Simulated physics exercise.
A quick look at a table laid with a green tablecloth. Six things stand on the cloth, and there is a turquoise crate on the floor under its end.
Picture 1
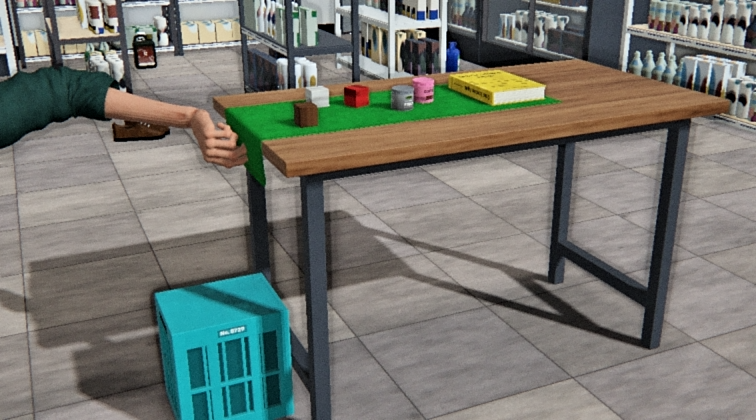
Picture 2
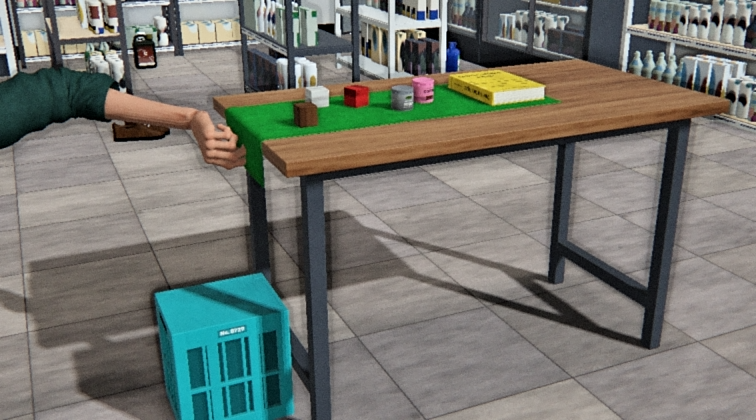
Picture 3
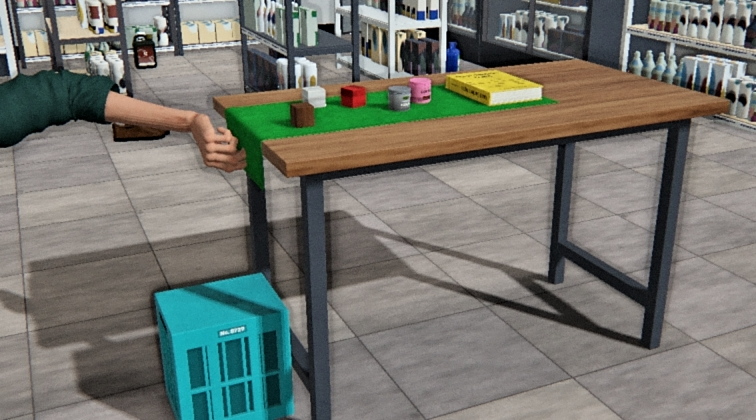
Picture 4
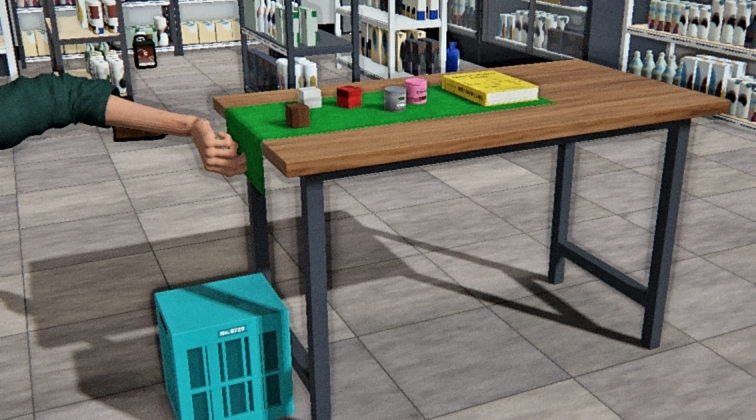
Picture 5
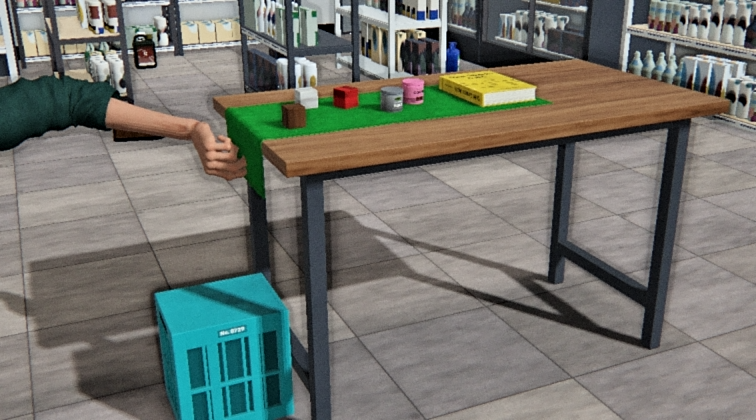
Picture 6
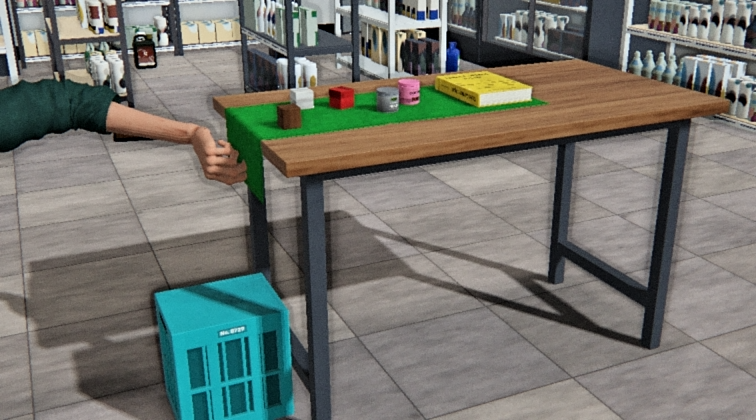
In this clip, a hand at the left grips the end of a green cloth on a wooden table and draws it slightly left and downward, and the cubes, pots and yellow book on it shift slightly left with it.
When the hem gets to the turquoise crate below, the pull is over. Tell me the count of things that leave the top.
The count is three.
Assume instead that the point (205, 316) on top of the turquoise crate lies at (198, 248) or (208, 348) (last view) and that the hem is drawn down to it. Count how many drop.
In that event, 1 and 4.
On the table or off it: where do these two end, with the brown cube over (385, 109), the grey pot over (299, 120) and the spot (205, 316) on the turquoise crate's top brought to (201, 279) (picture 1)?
The brown cube? Safe. The grey pot? Lost.
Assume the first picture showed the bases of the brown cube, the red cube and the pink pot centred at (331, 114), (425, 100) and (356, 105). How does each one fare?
As for the brown cube, it tips off; the red cube stays where it is; the pink pot tips off.
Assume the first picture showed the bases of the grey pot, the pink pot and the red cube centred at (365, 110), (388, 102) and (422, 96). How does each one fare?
I reckon the grey pot takes a fall, the pink pot hangs on and the red cube hangs on.
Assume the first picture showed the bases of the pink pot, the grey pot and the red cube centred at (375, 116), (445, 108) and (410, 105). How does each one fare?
The pink pot comes down, the grey pot remains up, the red cube holds on.
Early on, hem near (247, 233); brown cube gone.
Midway, hem near (249, 280); brown cube and white cube gone.
Finally, hem on the crate; brown cube, white cube and red cube gone. Over the edge go three.
